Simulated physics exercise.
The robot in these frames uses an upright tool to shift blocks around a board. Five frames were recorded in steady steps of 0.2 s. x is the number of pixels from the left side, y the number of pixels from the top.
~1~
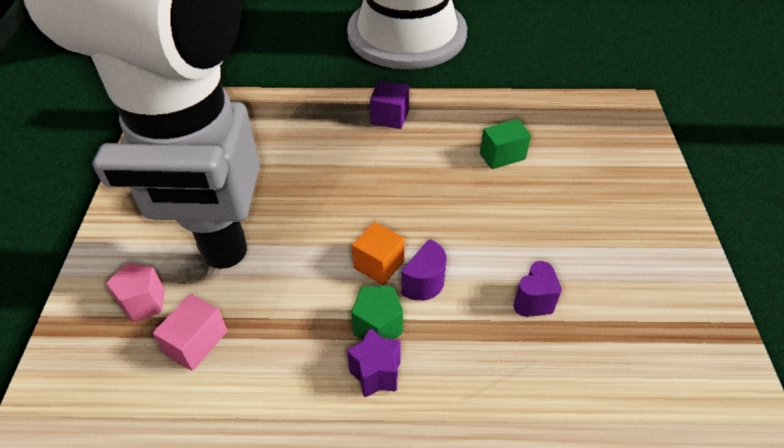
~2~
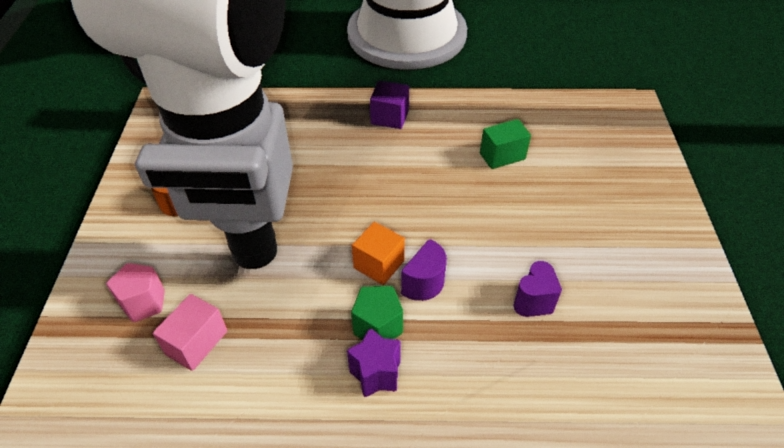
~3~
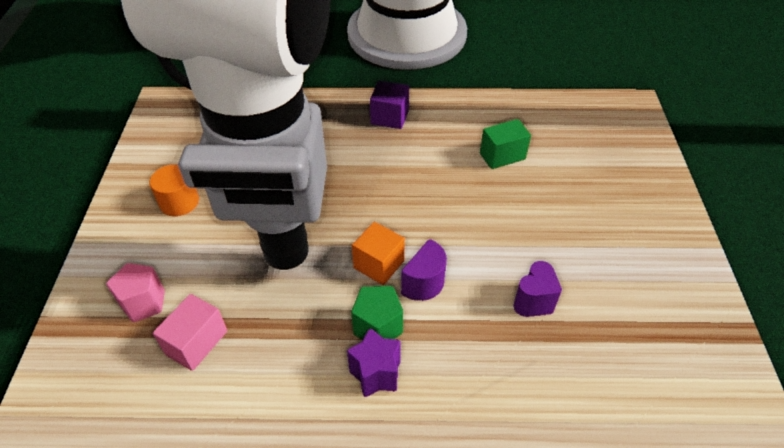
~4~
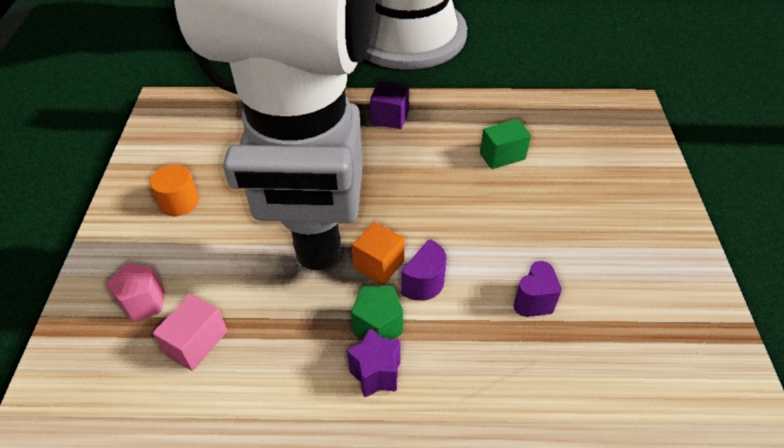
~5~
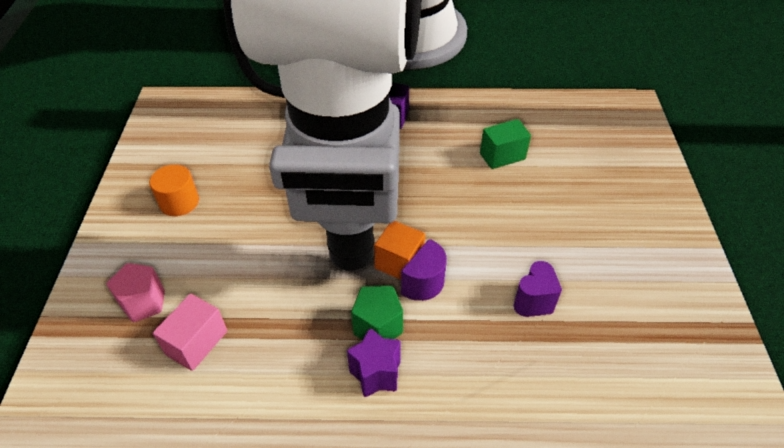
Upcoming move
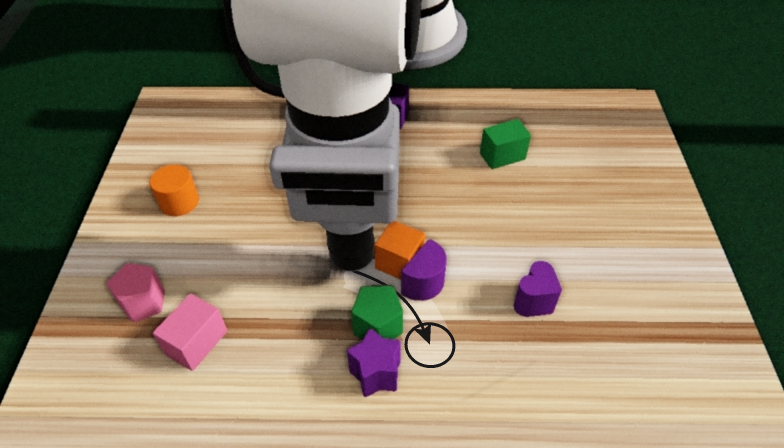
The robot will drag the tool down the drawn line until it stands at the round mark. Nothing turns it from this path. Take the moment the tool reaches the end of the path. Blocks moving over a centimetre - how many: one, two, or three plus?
By the end, three or more blocks will have moved.
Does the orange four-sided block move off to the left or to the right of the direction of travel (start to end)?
The answer is left: Facing from the path's start to its end, that's where the orange four-sided block shifts.
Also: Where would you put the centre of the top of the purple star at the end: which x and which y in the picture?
The spot you're after is about (361, 375) in the image.
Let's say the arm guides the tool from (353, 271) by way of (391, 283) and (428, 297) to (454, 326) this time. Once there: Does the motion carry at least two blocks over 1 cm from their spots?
Final answer: Yes.
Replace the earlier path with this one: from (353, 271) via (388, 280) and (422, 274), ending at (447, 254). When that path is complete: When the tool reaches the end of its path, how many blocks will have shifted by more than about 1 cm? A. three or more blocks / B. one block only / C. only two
Letter C.
Drawn move, from (353, 271) over (387, 286) and (413, 311) to (430, 345).
On the path given first. One third of the way, tool (387, 270); orange four-sided block (424, 242), turned 40° anticlockwise; purple half-round block (454, 265), turned 20° clockwise.
Two thirds of the way, tool (414, 295); purple star (367, 359); green pentagonal block (383, 320), turned 50° clockwise; orange four-sided block (428, 245), turned 65° anticlockwise; purple half-round block (458, 267).
At the end, tool (431, 329); purple star (361, 375), turned 15° clockwise; green pentagonal block (385, 338), turned 85° clockwise; orange four-sided block (428, 245), turned 65° anticlockwise; purple half-round block (458, 267).
